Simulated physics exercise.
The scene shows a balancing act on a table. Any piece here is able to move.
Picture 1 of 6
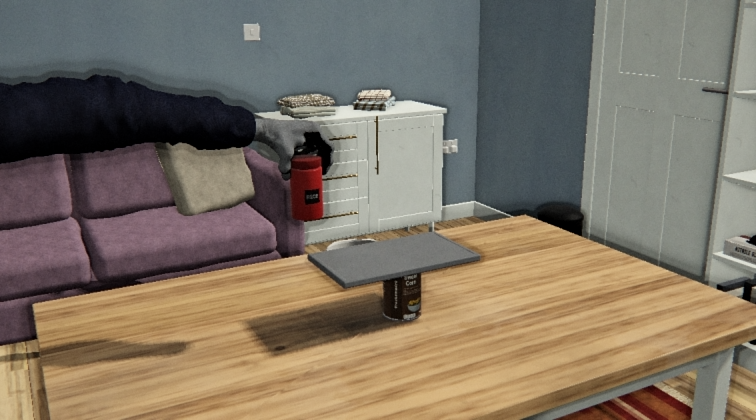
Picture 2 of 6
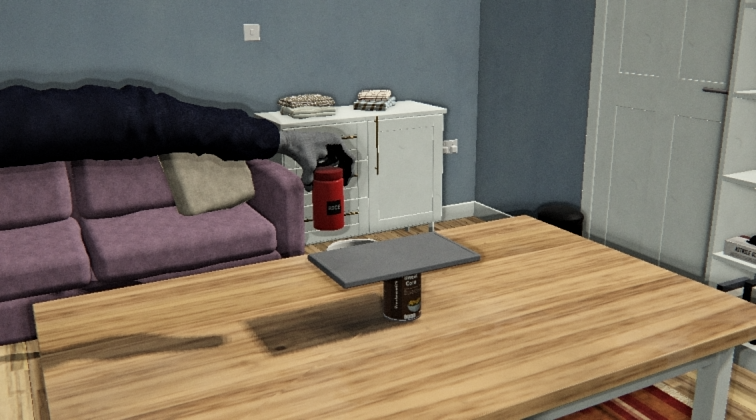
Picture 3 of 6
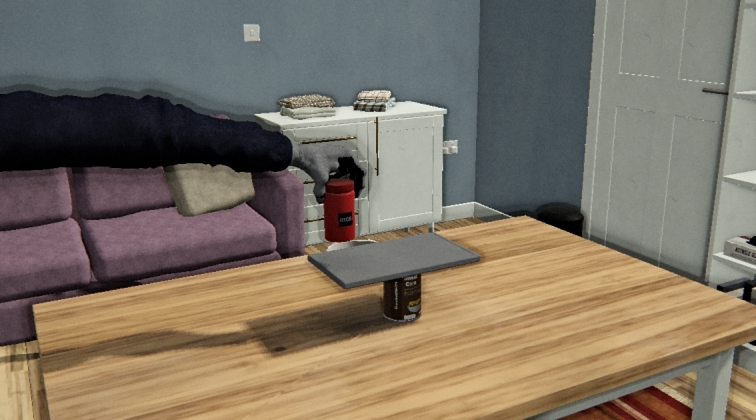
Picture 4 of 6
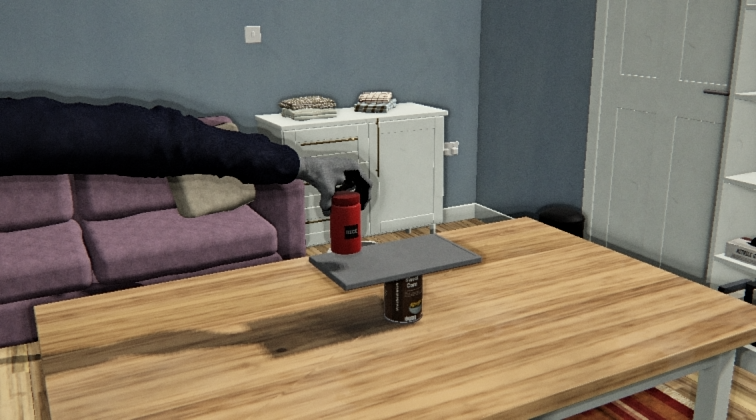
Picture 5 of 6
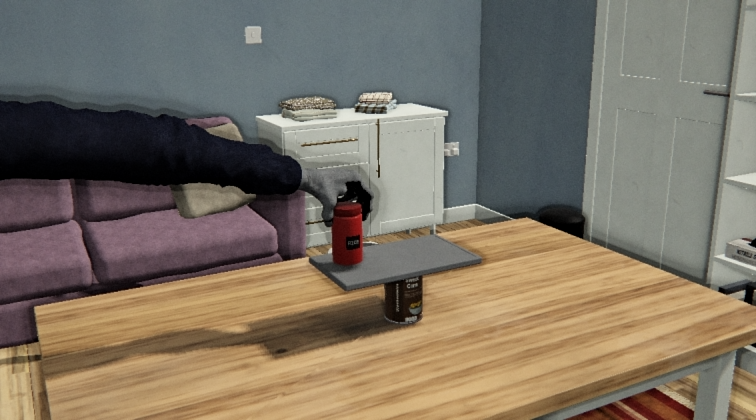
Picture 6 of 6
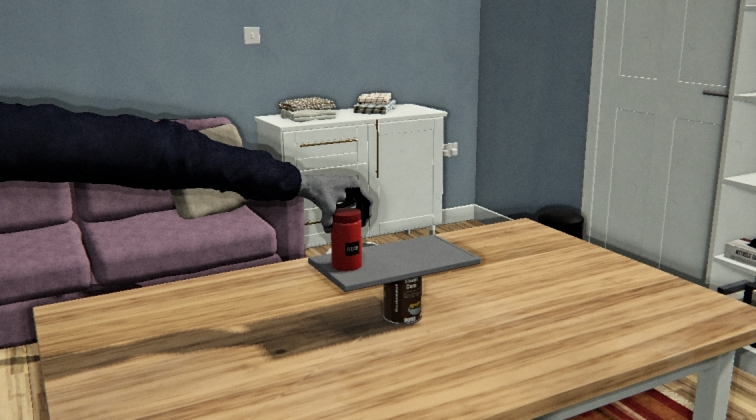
In a room with a purple sofa and a white cabinet, a grey slab rests on a dark can on a wooden table. A gloved hand on a dark-sleeved arm carries a red jar rightward and down, then sets it on the slab's left side, still holding it.
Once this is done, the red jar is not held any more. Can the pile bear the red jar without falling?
No, fails to stand.
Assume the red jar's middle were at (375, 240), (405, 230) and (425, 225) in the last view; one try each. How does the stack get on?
In the first case it gives way; in the second case it stays up; in the third case it stays up.
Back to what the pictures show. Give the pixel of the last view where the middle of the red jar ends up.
Near (289, 328).
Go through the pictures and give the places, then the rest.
On its way; red jar (306, 187); grey lid (394, 257), in the first picture.
On its way; red jar (328, 198); grey lid (394, 257), in the second picture.
On its way; red jar (339, 210); grey lid (394, 258), in the third picture.
On its way; red jar (345, 222); grey lid (395, 259), in the fourth picture.
On its way; red jar (347, 233); grey lid (395, 260), in the fifth picture.
Set down, still held; red jar (346, 239); grey lid (394, 261), in the sixth picture.
Then, 0.30 s after the last picture, red jar now fallen; grey lid tipped 47° from how it was.
Then, 0.40 s after the last picture, grey lid tipped 65° from how it was.
Then, 0.60 s after the last picture, grey lid tipped 49° from how it was.
At rest, fallen, red jar; tipped over in the stack, grey lid; brown tin in place. Seen from the same camera at the end, red jar near (289, 327). The stack loses its balance.
